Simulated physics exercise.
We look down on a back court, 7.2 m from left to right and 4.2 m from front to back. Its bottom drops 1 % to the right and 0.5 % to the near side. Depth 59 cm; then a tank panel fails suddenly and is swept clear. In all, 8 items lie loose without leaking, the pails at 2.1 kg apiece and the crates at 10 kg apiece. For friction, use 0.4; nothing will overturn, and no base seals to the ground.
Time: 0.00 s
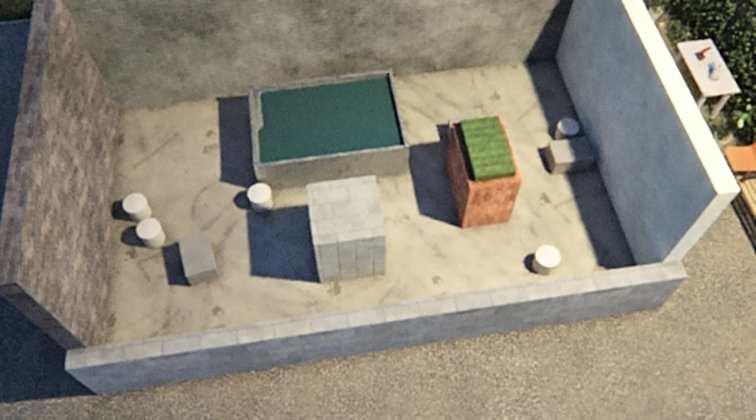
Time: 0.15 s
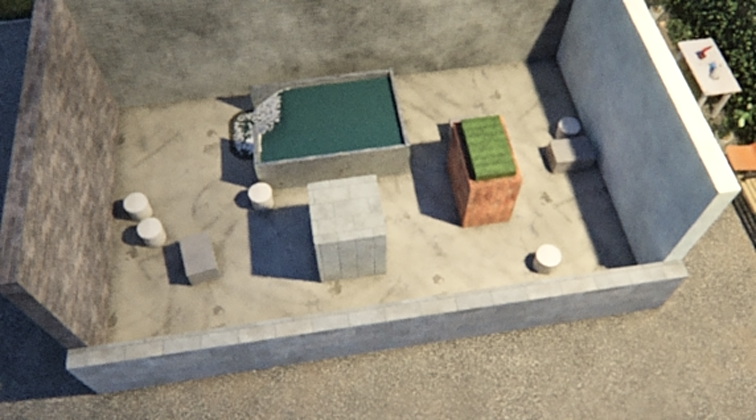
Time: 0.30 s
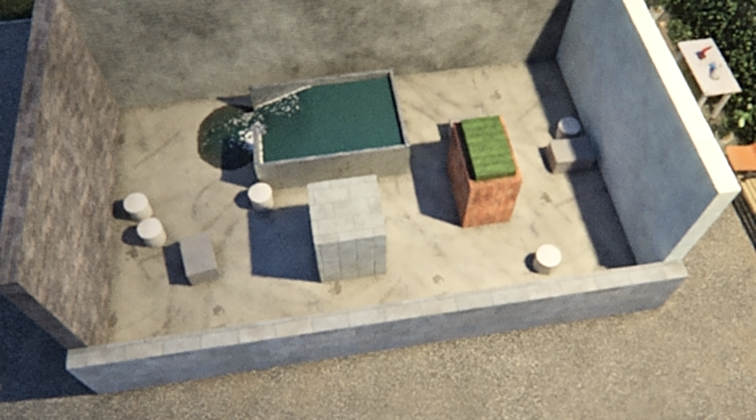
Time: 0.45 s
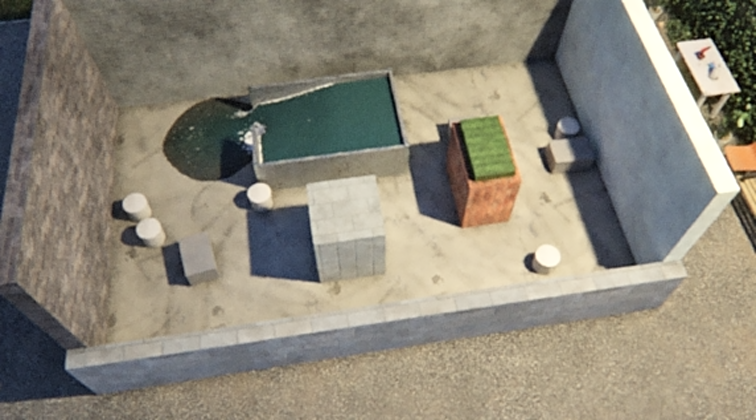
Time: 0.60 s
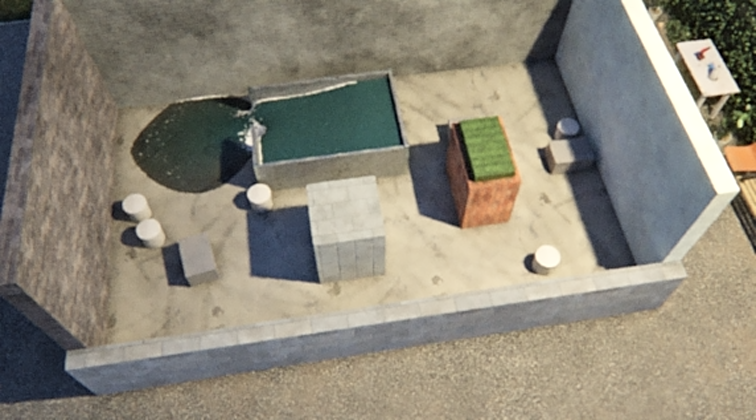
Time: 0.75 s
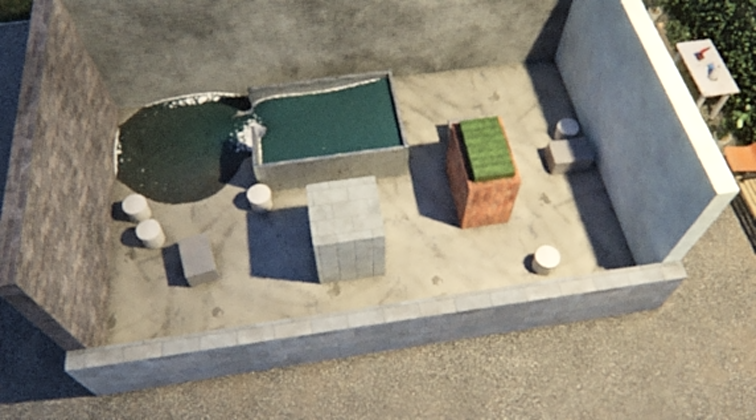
A walled court held a raised tank of dark green water, which burst out through its left end and spread across the floor toward the left wall, while the pails and crates stayed put.
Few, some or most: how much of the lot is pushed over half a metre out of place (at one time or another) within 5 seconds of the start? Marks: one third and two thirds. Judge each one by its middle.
That comes to from one to two thirds.
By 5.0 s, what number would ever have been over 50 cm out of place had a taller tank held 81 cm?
Then 4.
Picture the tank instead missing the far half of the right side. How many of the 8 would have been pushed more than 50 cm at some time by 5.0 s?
Count: 4.
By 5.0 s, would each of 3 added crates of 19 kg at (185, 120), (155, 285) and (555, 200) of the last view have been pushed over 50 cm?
Well, in turn they are above that, above that and below that.
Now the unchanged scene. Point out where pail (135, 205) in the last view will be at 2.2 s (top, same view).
Roughly (140, 287) in the same view.
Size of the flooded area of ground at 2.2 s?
Somewhere around 9.0 m2, roughly.
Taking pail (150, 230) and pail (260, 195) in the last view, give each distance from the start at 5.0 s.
The first is off by 400 cm, the second by 0 cm.
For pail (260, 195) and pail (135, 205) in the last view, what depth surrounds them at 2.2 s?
Some 0 cm at the first, some 3 cm at the second.
After 1.1 s 0 of 8 are over 50 cm from their spots; 0 afloat.
After 2.2 s 1 of 8 are over 50 cm from their spots; 0 afloat.
After 3.5 s 3 of 8 are over 50 cm from their spots; 2 afloat.
After 5.0 s 3 of 8 are over 50 cm from their spots, and 3 have been at some point; 2 afloat.
